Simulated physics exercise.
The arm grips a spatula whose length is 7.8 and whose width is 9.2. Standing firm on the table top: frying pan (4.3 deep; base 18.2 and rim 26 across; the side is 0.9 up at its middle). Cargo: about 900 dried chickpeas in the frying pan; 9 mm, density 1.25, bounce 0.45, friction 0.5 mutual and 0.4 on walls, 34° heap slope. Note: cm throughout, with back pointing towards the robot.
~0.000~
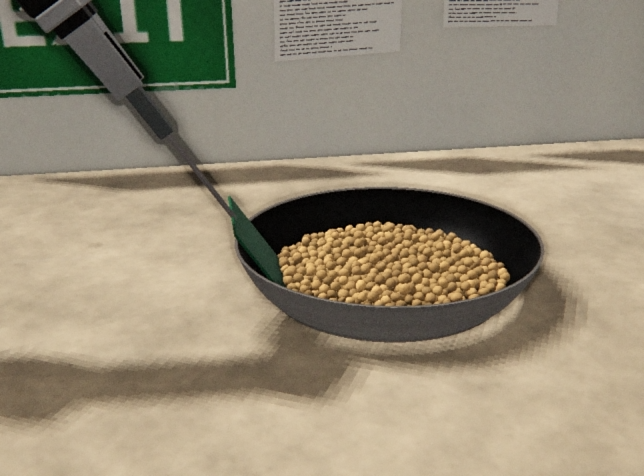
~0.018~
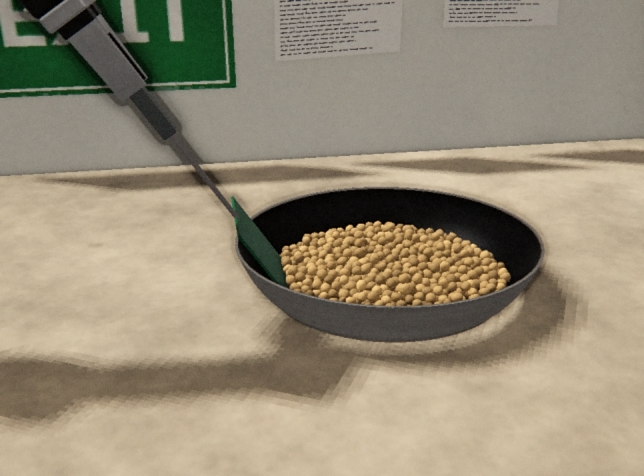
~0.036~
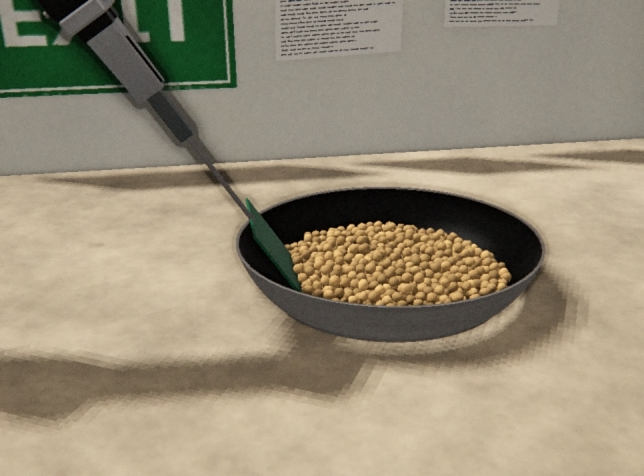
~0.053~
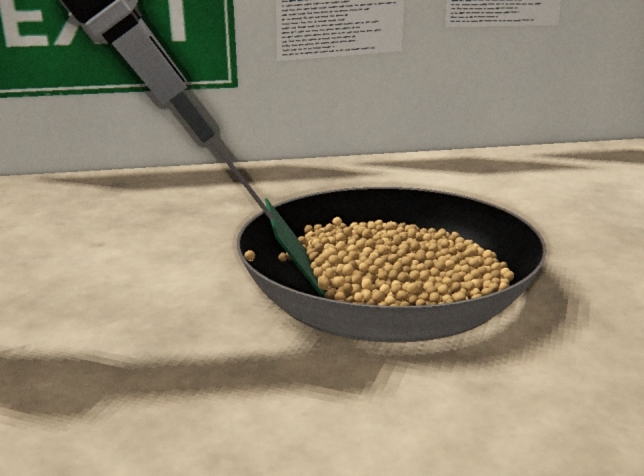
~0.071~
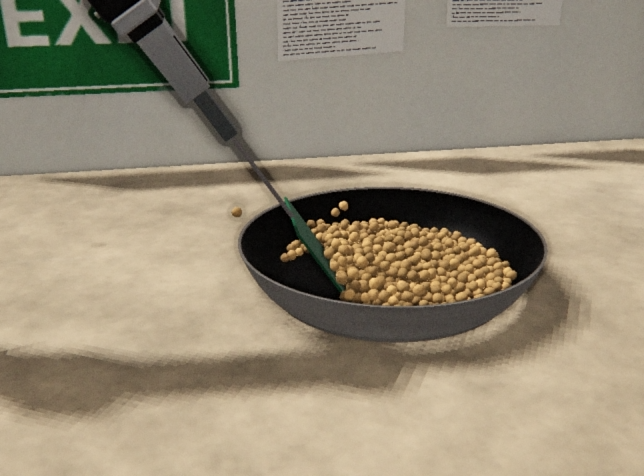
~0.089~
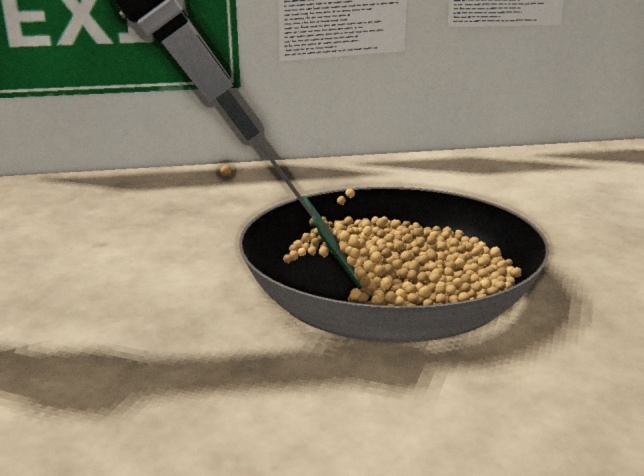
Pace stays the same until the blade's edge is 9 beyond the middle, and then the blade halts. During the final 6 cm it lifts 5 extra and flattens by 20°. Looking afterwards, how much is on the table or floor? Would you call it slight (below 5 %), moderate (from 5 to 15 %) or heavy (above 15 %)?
I would call it heavy.
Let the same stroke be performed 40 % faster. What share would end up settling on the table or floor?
Then around 25 percent would finish on the table or floor.
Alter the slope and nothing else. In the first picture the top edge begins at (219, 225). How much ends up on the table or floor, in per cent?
I'd estimate close to 20 per cent.
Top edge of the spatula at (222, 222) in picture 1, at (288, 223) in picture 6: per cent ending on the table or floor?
Roughly 15 percent ends up there.
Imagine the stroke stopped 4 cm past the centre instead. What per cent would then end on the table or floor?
Then around 5 per cent.
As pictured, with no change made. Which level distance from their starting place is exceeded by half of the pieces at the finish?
Distance: Around 4 cm.
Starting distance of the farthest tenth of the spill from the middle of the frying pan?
Roughly 55 cm.
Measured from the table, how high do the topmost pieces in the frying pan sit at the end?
4.5 cm.
After 0.13 s, sloping 57°, highest piece 19 above the table; 899 in the frying pan, 1 on the blade or in flight.
After 0.18 s, sloping 50°, highest piece 24 above the table; 899 in the frying pan, 1 on the blade or in flight.
After 0.40 s, sloping 37°, highest piece 23 above the table; 725 in the frying pan, 164 on the table or floor, 11 on the blade or in flight.
After 1.45 s, sloping 37°, highest piece 4 above the table; 725 in the frying pan, 175 on the table or floor.
In the end, 725 in the frying pan, 175 on the table or floor. That is 19 % on the table or floor.
